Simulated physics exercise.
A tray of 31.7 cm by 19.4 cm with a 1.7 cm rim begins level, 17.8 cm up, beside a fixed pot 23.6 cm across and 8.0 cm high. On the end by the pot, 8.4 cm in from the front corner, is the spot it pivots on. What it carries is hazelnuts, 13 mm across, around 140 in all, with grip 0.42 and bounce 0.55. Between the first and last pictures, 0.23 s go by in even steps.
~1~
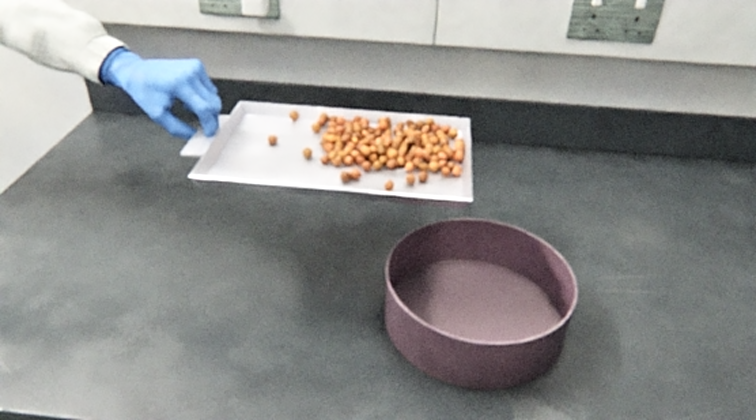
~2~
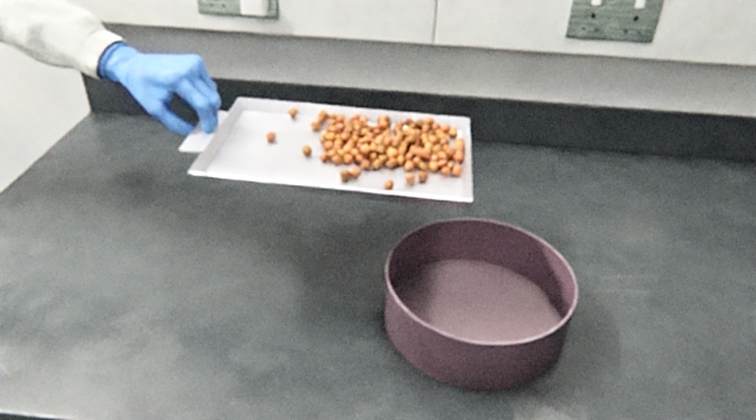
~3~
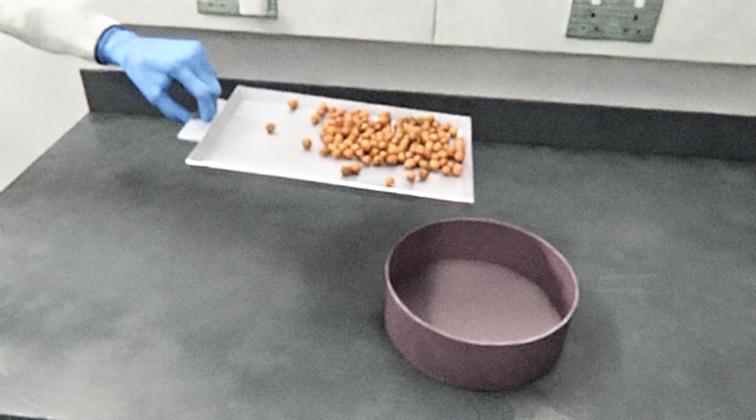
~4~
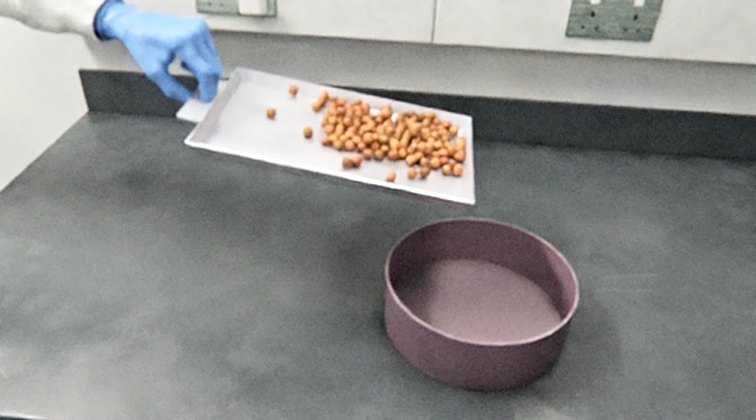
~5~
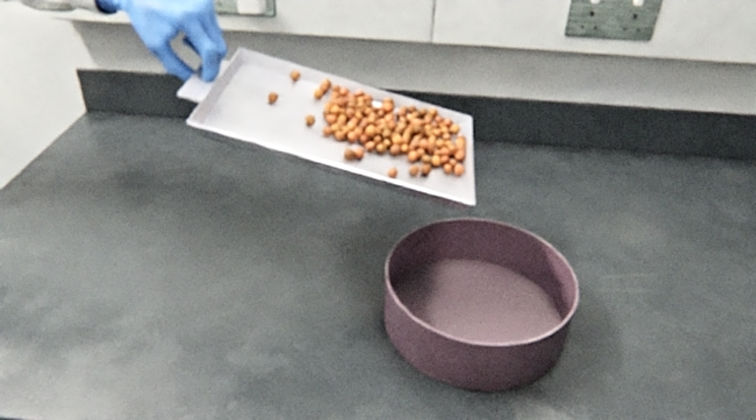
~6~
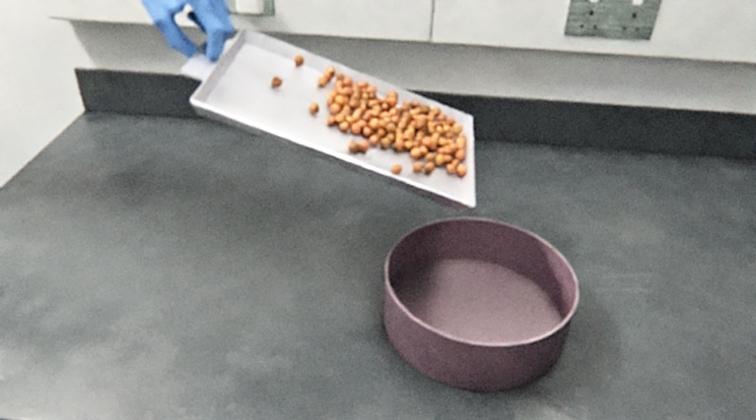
The video shows a blue-gloved hand holding the left end of a white tray of small round brown nuts above a dark countertop, steadily raising that end so the tray slopes down rightward near a round maroon pot.
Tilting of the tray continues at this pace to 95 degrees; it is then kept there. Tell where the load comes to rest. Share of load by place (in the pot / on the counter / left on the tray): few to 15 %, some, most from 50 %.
Pot: Most; counter: Some; tray: Few.
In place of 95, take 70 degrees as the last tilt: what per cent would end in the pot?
That would be around 75 percent.
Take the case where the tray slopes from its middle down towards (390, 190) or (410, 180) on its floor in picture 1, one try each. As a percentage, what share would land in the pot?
Near 100 and 100 per cent, in that order.
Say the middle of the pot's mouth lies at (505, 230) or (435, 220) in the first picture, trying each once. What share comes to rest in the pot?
Roughly 95 per cent, then 60 per cent.
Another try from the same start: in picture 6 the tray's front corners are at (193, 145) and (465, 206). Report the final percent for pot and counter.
Split: Pot = 100, counter = 0.
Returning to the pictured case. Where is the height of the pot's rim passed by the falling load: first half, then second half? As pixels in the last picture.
I'd mark about (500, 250) for the first half, then (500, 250) for the second.
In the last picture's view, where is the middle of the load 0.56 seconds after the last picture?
Around (494, 203).
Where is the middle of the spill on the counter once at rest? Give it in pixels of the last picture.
It comes to rest with its centre close to (542, 242).
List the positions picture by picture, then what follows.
In the first frame, tray tilt 0 degrees, front corners at (198, 173) and (465, 196); middle of the pieces at (389, 142); pot at (480, 273).
In the second frame, tray tilt 1 degrees, front corners at (197, 170) and (465, 196); middle of the pieces at (388, 141).
In the third frame, tray tilt 4 degrees, front corners at (195, 159) and (466, 197), lowest corner right front; middle of the pieces at (389, 137).
In the fourth frame, tray tilt 9 degrees, front corners at (195, 140) and (467, 197), lowest corner right front; middle of the pieces at (390, 131).
In the fifth frame, tray tilt 14 degrees, front corners at (197, 120) and (468, 199), lowest corner right front; middle of the pieces at (392, 126).
In the sixth frame, tray tilt 19 degrees, front corners at (200, 100) and (469, 200), lowest corner right front; middle of the pieces at (395, 121); pot at (481, 273).
Then, 0.34 s after the last picture, tilt 56 degrees; the tray holds 100 %, the pot 0 %.
Then, 0.56 s after the last picture, tilt 80 degrees; the tray holds 35 %, the pot 30 %.
Then, 0.90 s after the last picture, tilt 95 degrees; the tray holds 0 %, the pot 75 %.
In the end, pot 75 %, counter 25 %, tray 0 %.
